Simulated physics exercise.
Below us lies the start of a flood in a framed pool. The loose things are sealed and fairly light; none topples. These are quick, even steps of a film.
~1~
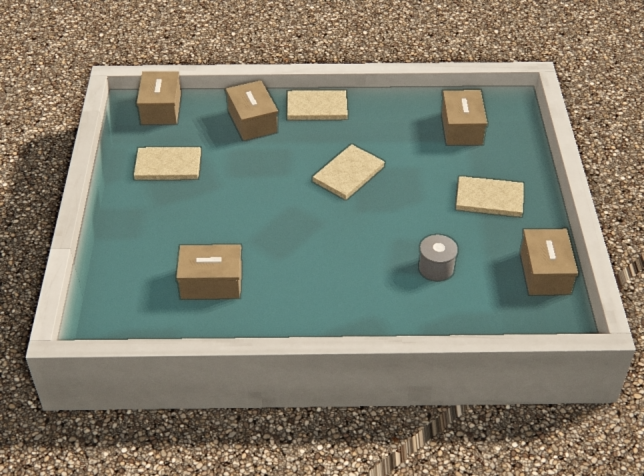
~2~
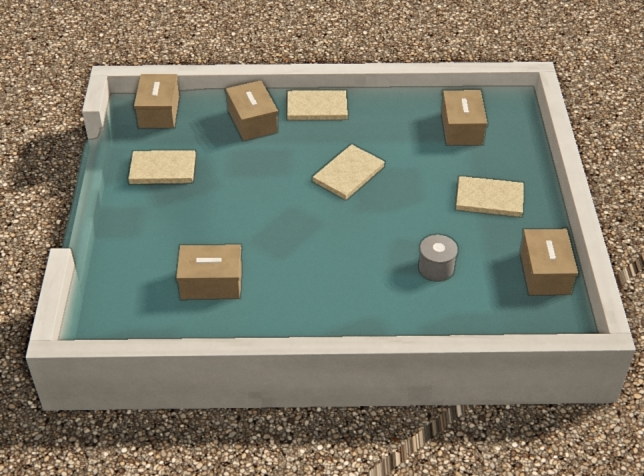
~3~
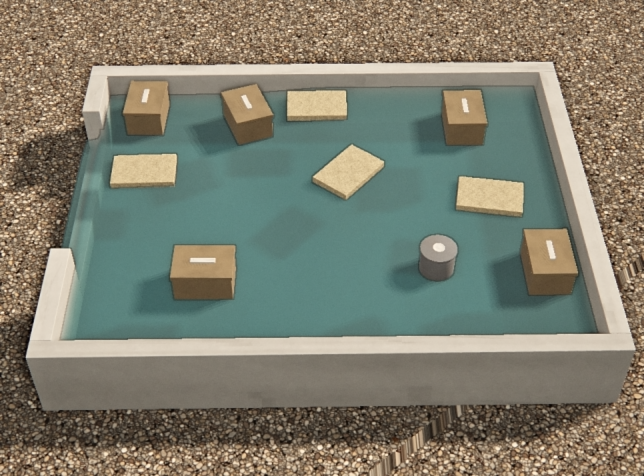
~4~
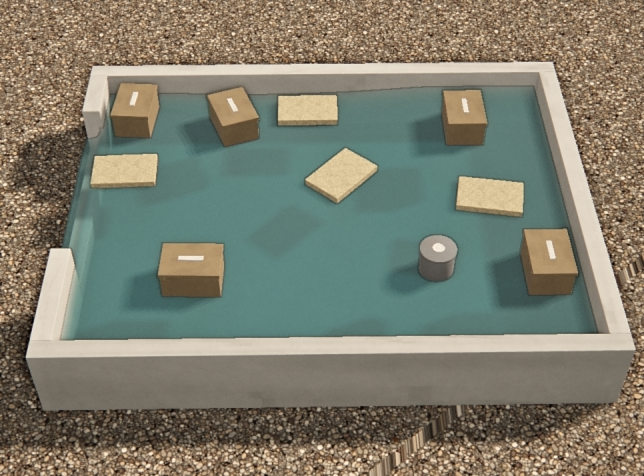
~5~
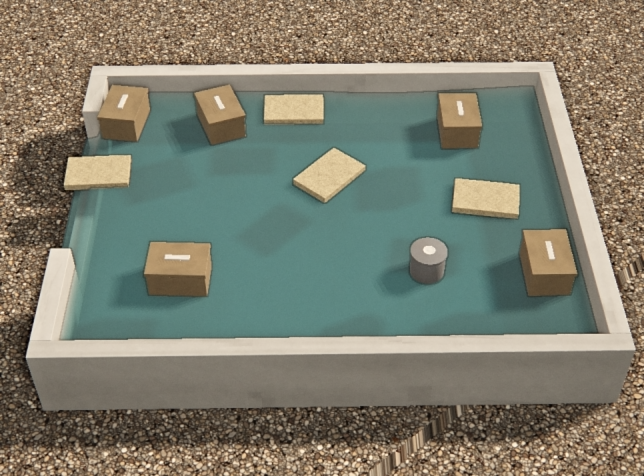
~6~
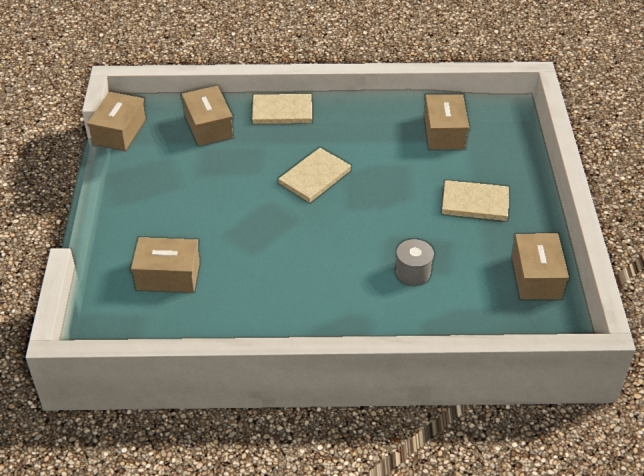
In a walled pool set on gravel, brown boxes, pale slabs and a grey cylinder float on still-looking teal water. A section of the left wall disappears, and the nearest pieces drift left toward the gap. One pale slab passes out through it and is gone from view, while the rest shift slightly leftward.
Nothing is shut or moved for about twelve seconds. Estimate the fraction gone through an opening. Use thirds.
That comes to between one and two thirds.
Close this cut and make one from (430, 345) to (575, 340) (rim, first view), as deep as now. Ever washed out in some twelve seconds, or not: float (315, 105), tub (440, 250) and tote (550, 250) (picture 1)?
In that order: Still in, gone, yes.
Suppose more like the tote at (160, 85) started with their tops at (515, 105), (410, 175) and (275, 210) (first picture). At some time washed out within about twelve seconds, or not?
One after the other: Left behind, no, gone.
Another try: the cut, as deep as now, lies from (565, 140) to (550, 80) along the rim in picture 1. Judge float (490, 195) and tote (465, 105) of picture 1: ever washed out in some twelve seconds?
In turn: Washed out, gone.
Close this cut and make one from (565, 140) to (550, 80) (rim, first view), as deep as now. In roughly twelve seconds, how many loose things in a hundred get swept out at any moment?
Roughly 20 per cent.
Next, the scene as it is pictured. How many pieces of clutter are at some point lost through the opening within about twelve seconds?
4 of them.
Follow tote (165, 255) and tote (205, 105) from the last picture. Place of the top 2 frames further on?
Near (139, 247) and (180, 108).
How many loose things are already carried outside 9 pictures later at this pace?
It comes to 3.
A moment on, 2 of 10 are out; 8 afloat.
Next, 3 of 10 are out; 7 afloat.
Later, 4 of 10 are out; 6 afloat.
In the end, 4 of 10 are out; 6 afloat.
